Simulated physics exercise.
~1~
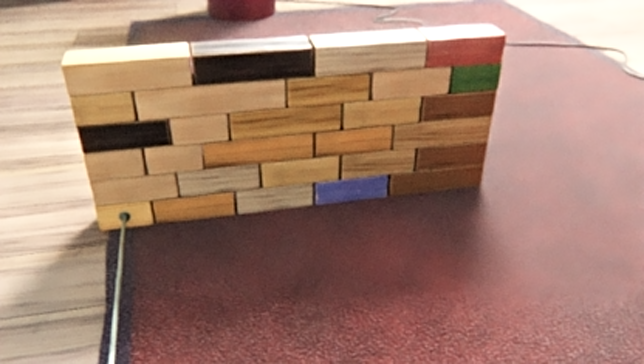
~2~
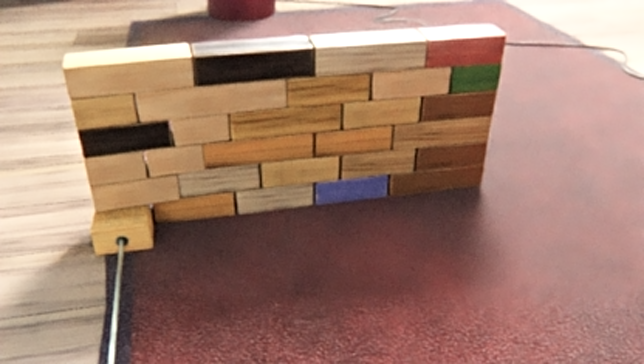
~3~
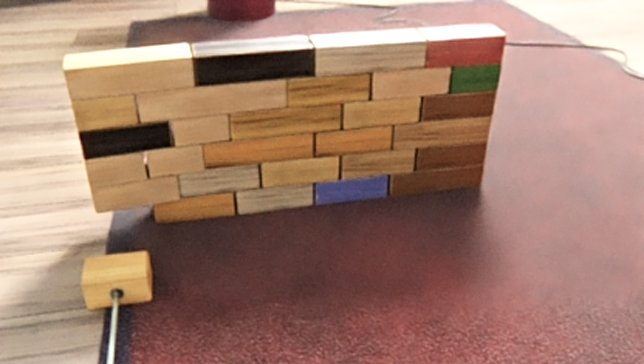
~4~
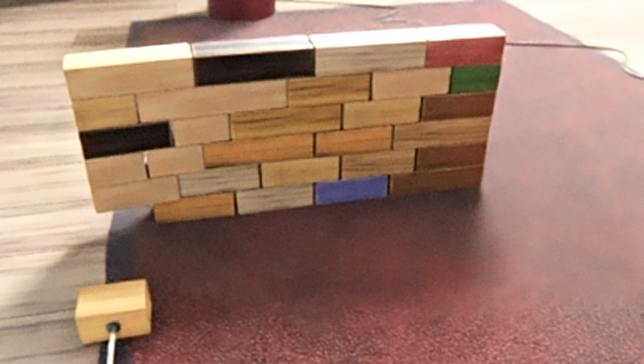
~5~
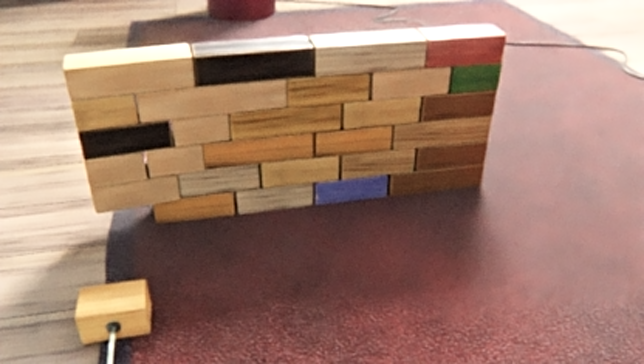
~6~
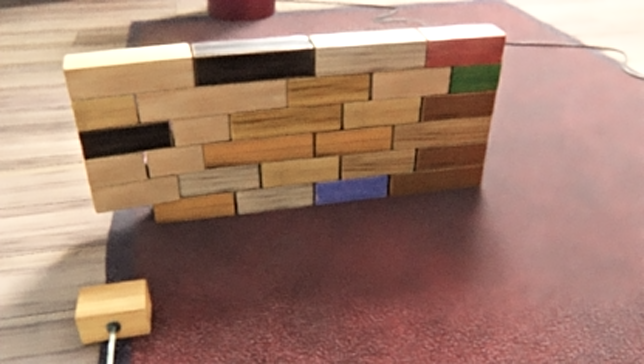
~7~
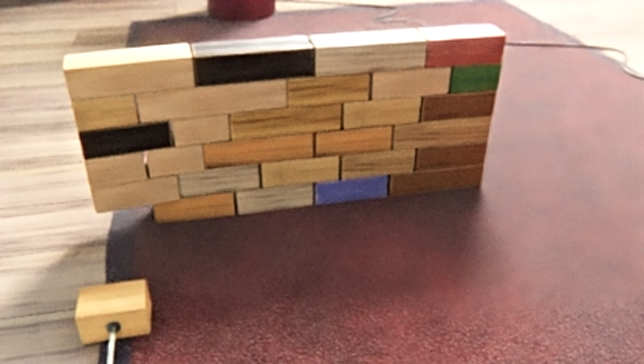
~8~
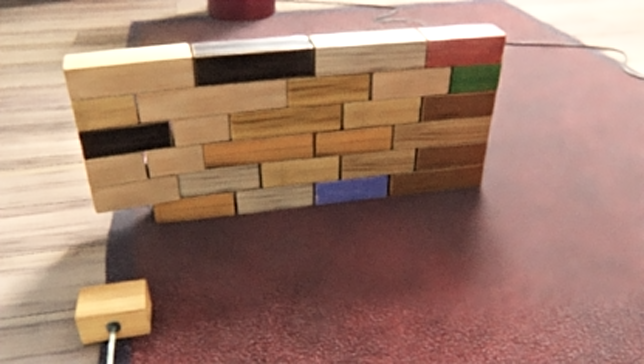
A thin rod drew the bottom left block out of a small wall of wooden toy blocks, pulling it toward the viewer until it was well clear, then stopped, and the wall stayed standing with its red, green and blue blocks in place.
